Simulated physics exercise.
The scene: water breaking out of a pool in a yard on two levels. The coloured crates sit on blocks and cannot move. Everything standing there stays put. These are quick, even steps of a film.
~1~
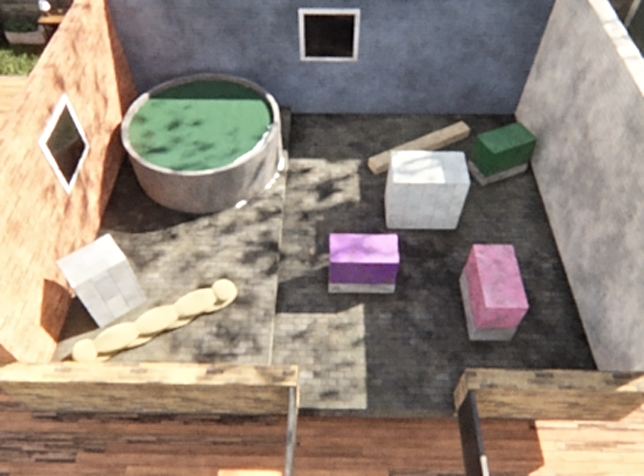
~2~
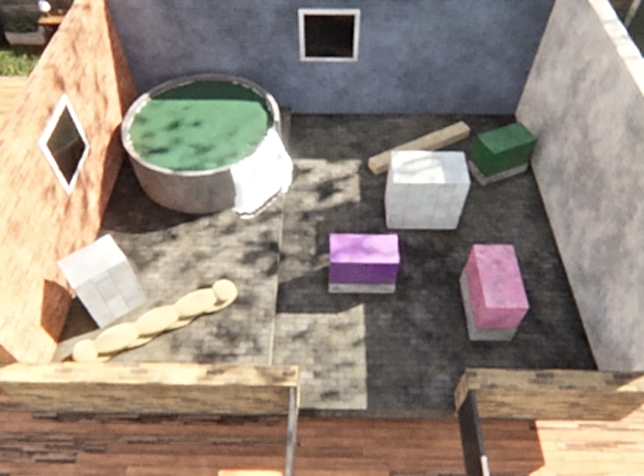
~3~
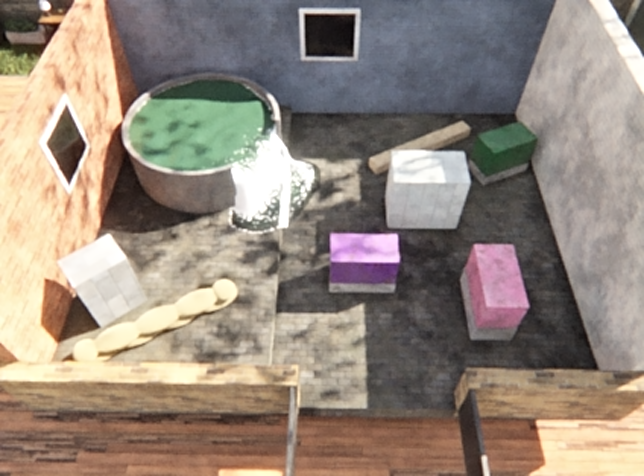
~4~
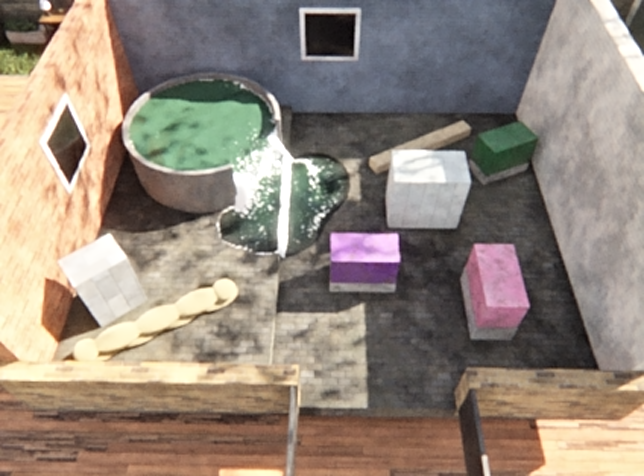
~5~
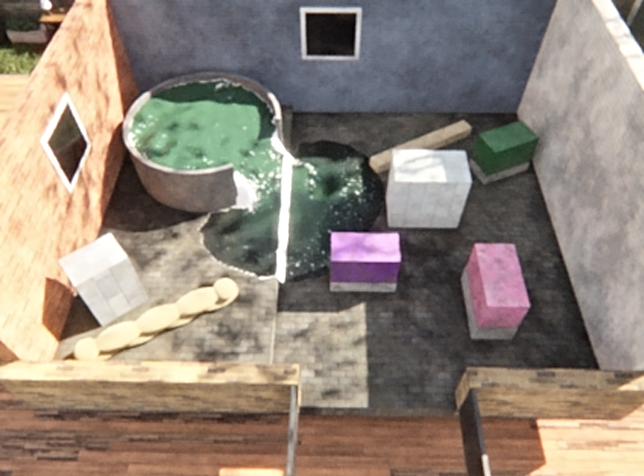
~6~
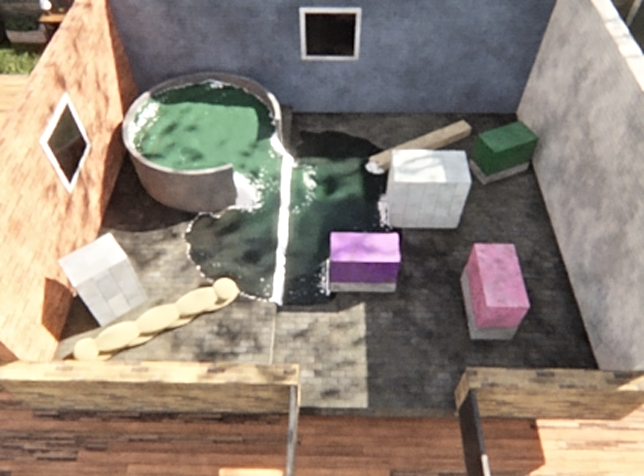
Green water bursting from the right side of a round pool, spreading across a walled yard floor and reaching the purple block.
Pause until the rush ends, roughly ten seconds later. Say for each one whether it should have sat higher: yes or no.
Pink crate - no; purple crate - yes; green crate - yes.
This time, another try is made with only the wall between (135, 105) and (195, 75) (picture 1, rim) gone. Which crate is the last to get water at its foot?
I'd go with the crate marked pink.
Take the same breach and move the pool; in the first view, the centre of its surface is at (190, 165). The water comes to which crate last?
The crate marked green.
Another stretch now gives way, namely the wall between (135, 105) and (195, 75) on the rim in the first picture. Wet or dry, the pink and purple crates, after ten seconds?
Pink remains dry; purple keeps dry.
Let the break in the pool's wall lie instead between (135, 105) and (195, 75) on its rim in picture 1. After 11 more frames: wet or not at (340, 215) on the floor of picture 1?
Check at the point: Never reached.
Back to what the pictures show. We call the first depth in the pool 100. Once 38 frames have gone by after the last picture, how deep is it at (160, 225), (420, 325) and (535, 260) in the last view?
In order: About 0, 6 and 12 in a hundred.
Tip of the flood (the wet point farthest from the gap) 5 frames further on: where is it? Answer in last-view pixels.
Pixel estimate: (570, 286).
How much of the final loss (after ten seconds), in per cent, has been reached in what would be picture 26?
Close to 30 out of every hundred.
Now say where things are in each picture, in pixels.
The first picture shows still water in the pool at (202, 123).
In the second picture, water pours out at (265, 173) and has run to (241, 213).
In the third picture, water pours out at (265, 174) and has run to (251, 227).
In the fourth picture, the front is at (292, 251), out from the gap at (266, 175).
In the fifth picture, water pours out at (267, 174) and has run to a hidden place.
In the sixth picture, water pours out at (266, 174) and has run to a hidden place.
A moment on, water covers 40 % of the floor; the pink crate water round its plinth, the purple crate water round its plinth, the green crate water round its plinth.
Next, water covers 60 % of the floor; the pink crate water round its plinth, the purple crate water round its plinth, the green crate water round its plinth.
Then, water covers 65 % of the floor; the pink crate water round its plinth, the purple crate water round its plinth, the green crate water round its plinth.
Later, water covers 70 % of the floor; the pink crate water round its plinth, the purple crate water round its plinth, the green crate water round its plinth.
In the end, water covers 75 % of the floor; the pink crate stayed above the water, the purple crate was topped, the green crate was topped.
